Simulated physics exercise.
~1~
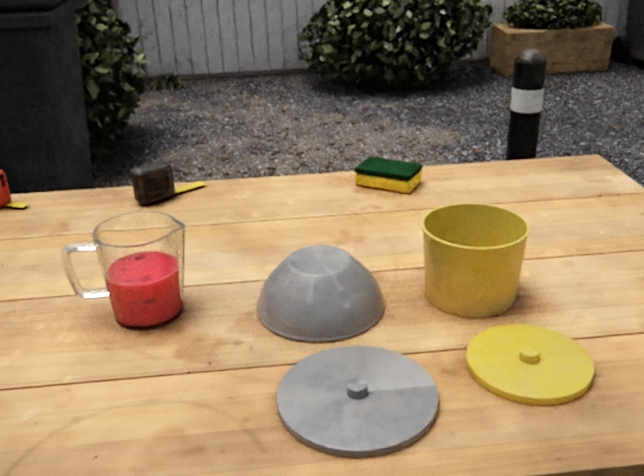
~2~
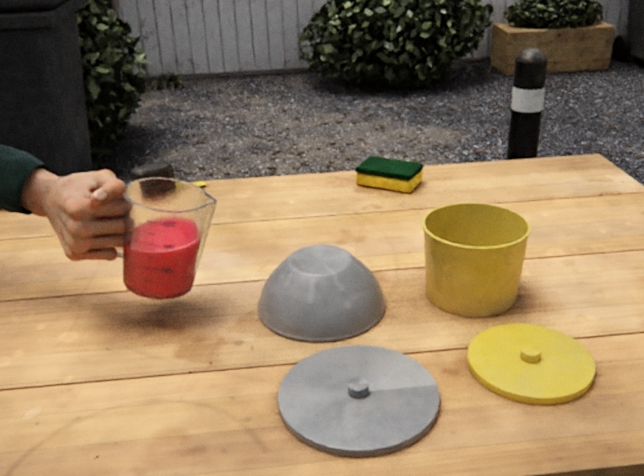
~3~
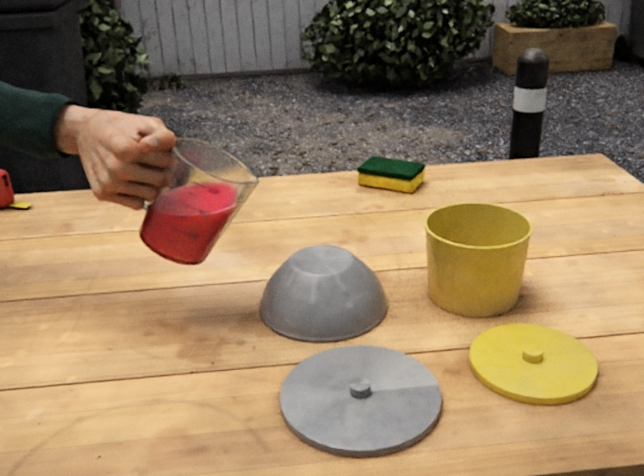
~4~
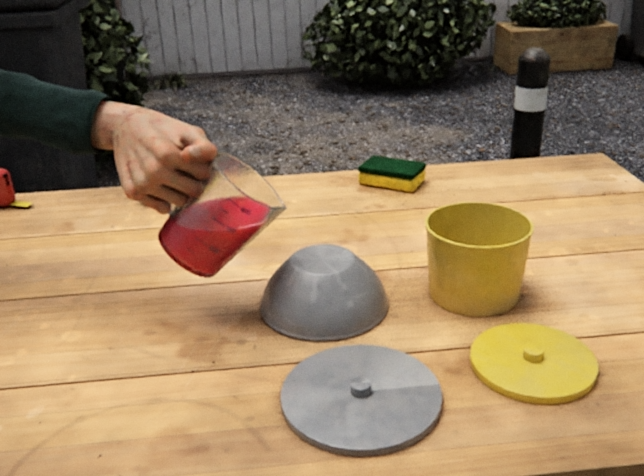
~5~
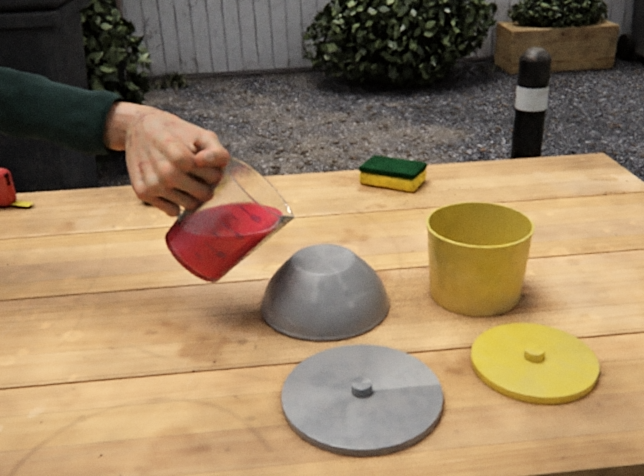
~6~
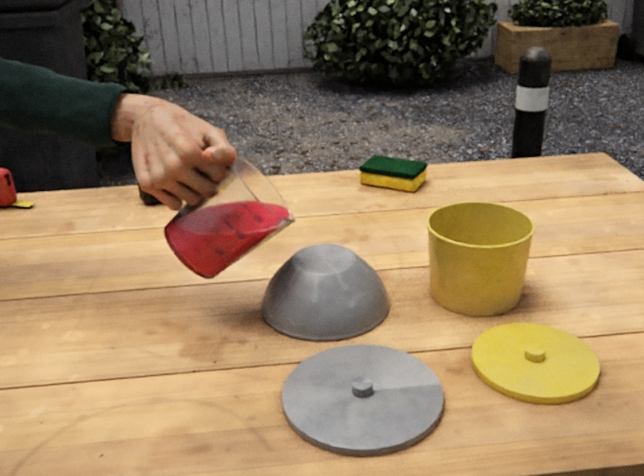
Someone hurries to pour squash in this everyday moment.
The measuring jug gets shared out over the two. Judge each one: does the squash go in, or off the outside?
At the end, the bowl ends up without any; the tub ends up with some.
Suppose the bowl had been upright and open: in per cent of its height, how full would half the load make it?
Some 35 per cent.
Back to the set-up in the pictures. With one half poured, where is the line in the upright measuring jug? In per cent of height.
I'd guess around 25 in a hundred.
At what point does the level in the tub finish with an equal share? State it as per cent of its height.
15%, roughly.
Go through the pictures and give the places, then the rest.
In the first frame, nothing is moving yet; measuring jug (142, 269) about half full; bowl (320, 285) upside down; tub (472, 261) open.
In the second frame, the measuring jug is picked up; measuring jug about half full, surface at (163, 236); bowl (321, 285) upside down.
In the third frame, tilting; measuring jug (194, 201) tipped 30° with all of its load; tub (475, 261) open.
In the fourth frame, no stream yet; measuring jug (219, 215) tipped 40° with all of its load; bowl (324, 284) upside down.
In the fifth frame, still nothing leaves it; measuring jug (227, 221) tipped 45° with all of its load; tub (477, 260) open.
In the sixth frame, on the point of pouring; measuring jug (227, 218) tipped 50° with all of its load; bowl (325, 284) upside down; tub (477, 260) open.
Next, it runs off the upturned base of the bowl.
After that, the squash goes into the tub.
Finally, the bowl is empty, in a puddle; the tub has its share inside.
